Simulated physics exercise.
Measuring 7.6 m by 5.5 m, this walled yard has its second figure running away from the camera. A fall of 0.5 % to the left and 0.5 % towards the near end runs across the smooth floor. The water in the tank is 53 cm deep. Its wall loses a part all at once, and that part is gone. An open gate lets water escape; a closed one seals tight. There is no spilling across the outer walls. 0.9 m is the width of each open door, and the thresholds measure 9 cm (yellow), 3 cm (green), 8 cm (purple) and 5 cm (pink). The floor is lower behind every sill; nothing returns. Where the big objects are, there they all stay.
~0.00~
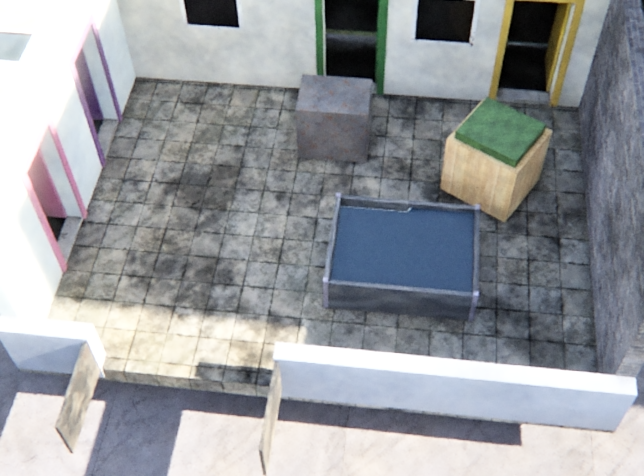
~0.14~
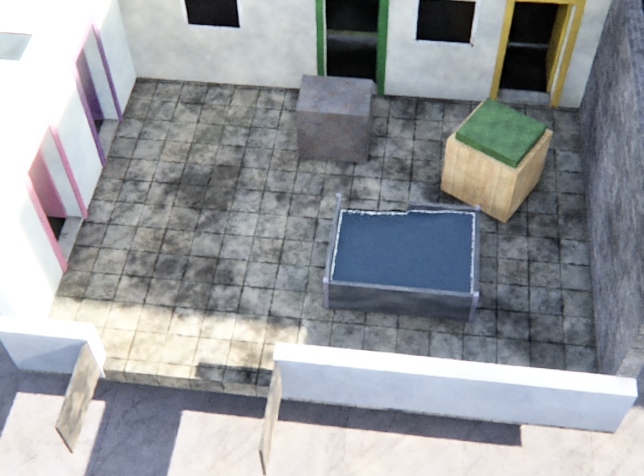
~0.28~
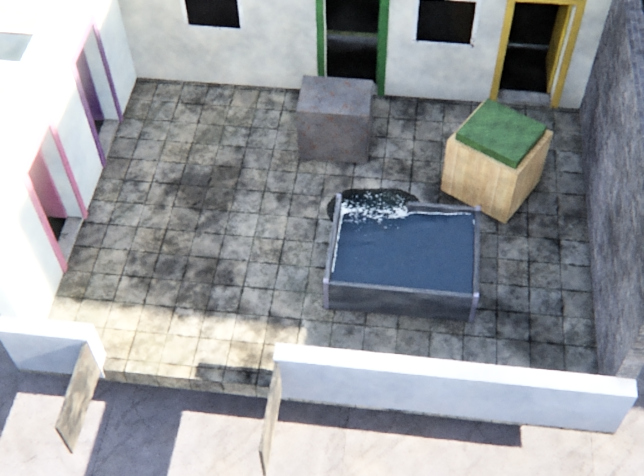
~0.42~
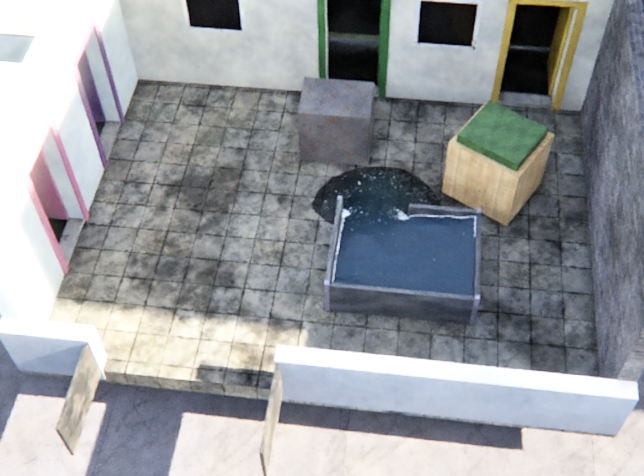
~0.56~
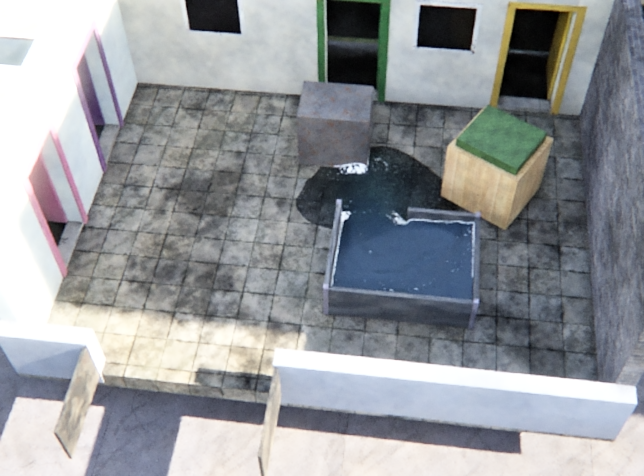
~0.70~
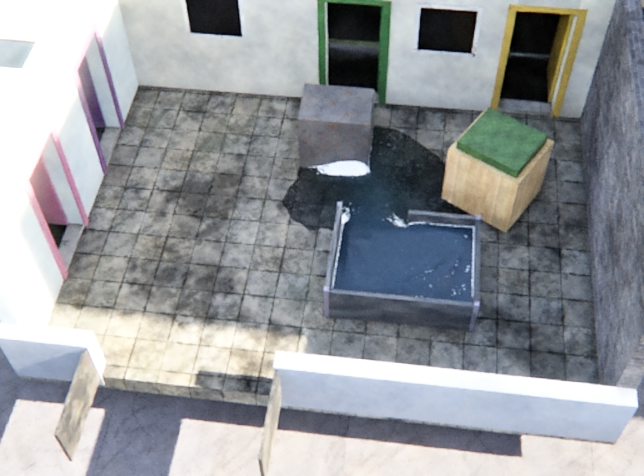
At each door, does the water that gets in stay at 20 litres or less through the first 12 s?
Taking them in turn: At the yellow door, yes; at the green door, no; at the purple door, yes; at the pink door, yes.
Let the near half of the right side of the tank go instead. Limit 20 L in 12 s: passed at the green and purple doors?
At the green door the limit is not exceeded; at the purple door it is not exceeded.
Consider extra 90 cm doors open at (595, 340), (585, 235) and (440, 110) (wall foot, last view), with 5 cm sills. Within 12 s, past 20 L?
Taking them in order, the first gets too little, the second too little and the third enough.
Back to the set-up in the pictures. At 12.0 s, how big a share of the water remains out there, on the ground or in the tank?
90 %.
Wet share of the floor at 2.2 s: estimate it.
Some 30 per cent of the floor is wet.
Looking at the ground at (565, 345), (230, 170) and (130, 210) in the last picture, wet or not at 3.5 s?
Untouched, soaked, soaked.
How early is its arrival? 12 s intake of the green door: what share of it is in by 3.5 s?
Share: ~ 55 %.
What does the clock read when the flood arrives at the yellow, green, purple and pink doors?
Yellow = 2.0 s, green = 1.3 s, purple = 2.4 s, pink = 3.2 s.
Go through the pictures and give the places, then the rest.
In the first picture, still water, 53 cm deep, in the tank at (404, 247).
In the second picture, water pours out on the tank's far side and has run 0.5 m, to a hidden place; typically 10 cm deep outside, 53 cm at the tank's back.
In the third picture, water pours out on the tank's far side and has run 0.8 m, to (403, 195); typically 8 cm deep outside, 53 cm at the tank's back.
In the fourth picture, the front is at (403, 174), 1.2 m from the gap on the tank's far side; 1.6 m2 of floor is under water; 53 cm left at the back of the tank.
In the fifth picture, the front is at (389, 152), 1.7 m from the gap on the tank's far side; 2.4 m2 of floor is under water; 48 cm left at the back of the tank.
In the sixth picture, water pours out on the tank's far side and has run 2.2 m, to (374, 132); typically 5 cm deep outside, 44 cm at the tank's back.
After 1.4 s water covers 15 % of the floor and is deepest (32 cm) near (354, 173); yellow door not reached, green door 5 cm at the sill, 3 L in, purple door not reached, pink door not reached.
After 2.2 s water covers 30 % of the floor and is deepest (24 cm) near (352, 182); yellow door 7 cm at the sill, 0 L in, green door 8 cm at the sill, 13 L in, purple door not reached, pink door not reached.
After 3.5 s water covers 50 % of the floor and is deepest (18 cm) near (568, 126); yellow door 8 cm at the sill, 0 L in, green door 6 cm at the sill, 28 L in, purple door 9 cm at the sill, 3 L in, pink door 7 cm at the sill, 0 L in.
After 7.0 s water covers 75 % of the floor and is deepest (8 cm) near (502, 137); yellow door 8 cm at the sill, 1 L in, green door 5 cm at the sill, 48 L in, purple door 7 cm at the sill, 5 L in, pink door 5 cm at the sill, 3 L in.
After 12.0 s water covers 95 % of the floor and is deepest (7 cm) near (37, 353); yellow door 4 cm at the sill, 1 L in, green door 3 cm at the sill, 52 L in, purple door 4 cm at the sill, 5 L in, pink door 4 cm at the sill, 3 L in.
